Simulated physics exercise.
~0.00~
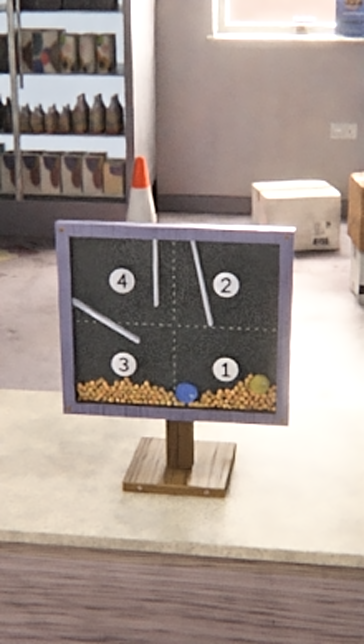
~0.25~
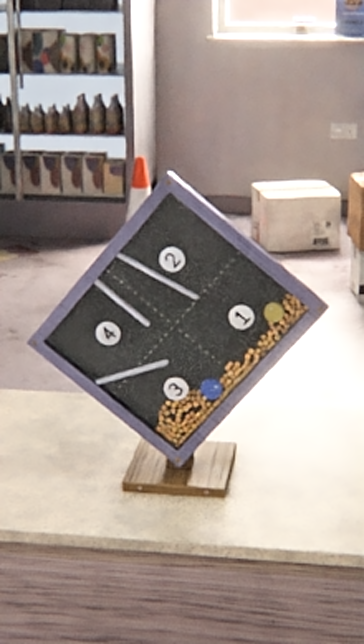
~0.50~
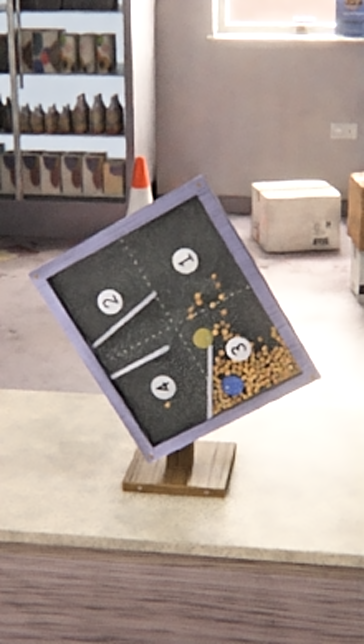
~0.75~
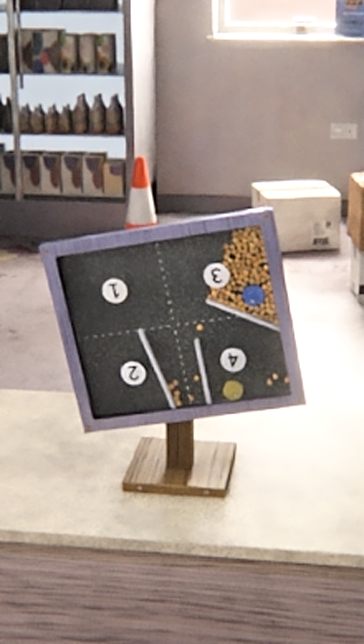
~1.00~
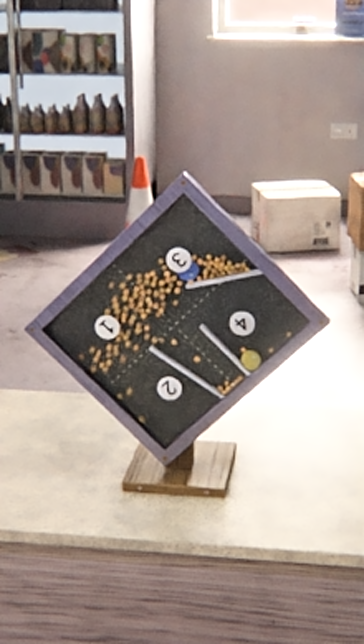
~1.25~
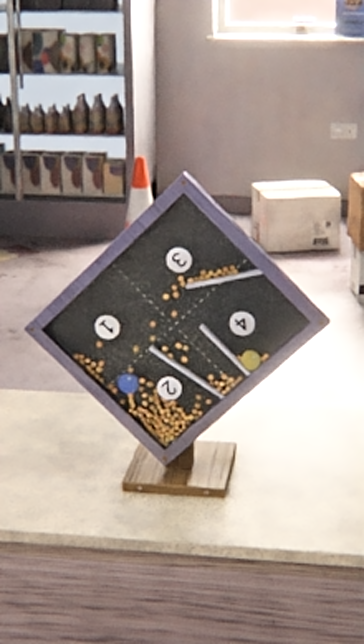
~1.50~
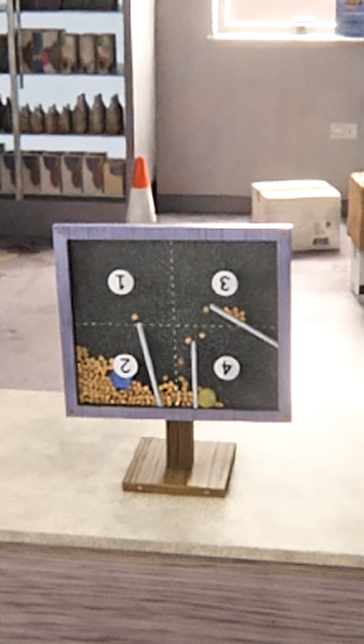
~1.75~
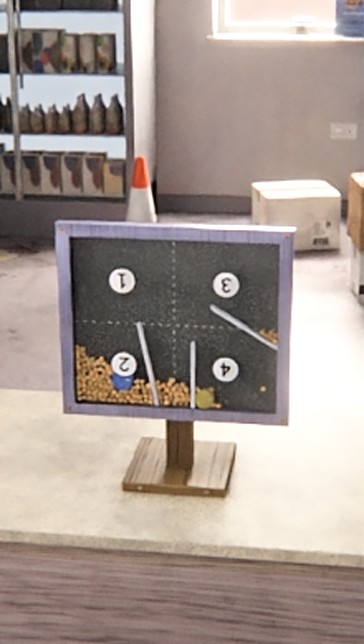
A square, purple-framed box with a dark face stands on a wooden post on a pale counter, seen from the front in a storeroom with shelves, an orange cone and cartons behind. Tan beads line its bottom, with a blue disc near the middle and a yellow one at right. The box turns anticlockwise past upside down, carrying beads and blue disc up the right side before they spill leftward. After pausing tilted, it swings back clockwise and stops level, upside down. Most beads and the blue disc rest lower left, the yellow disc right of the dividers.
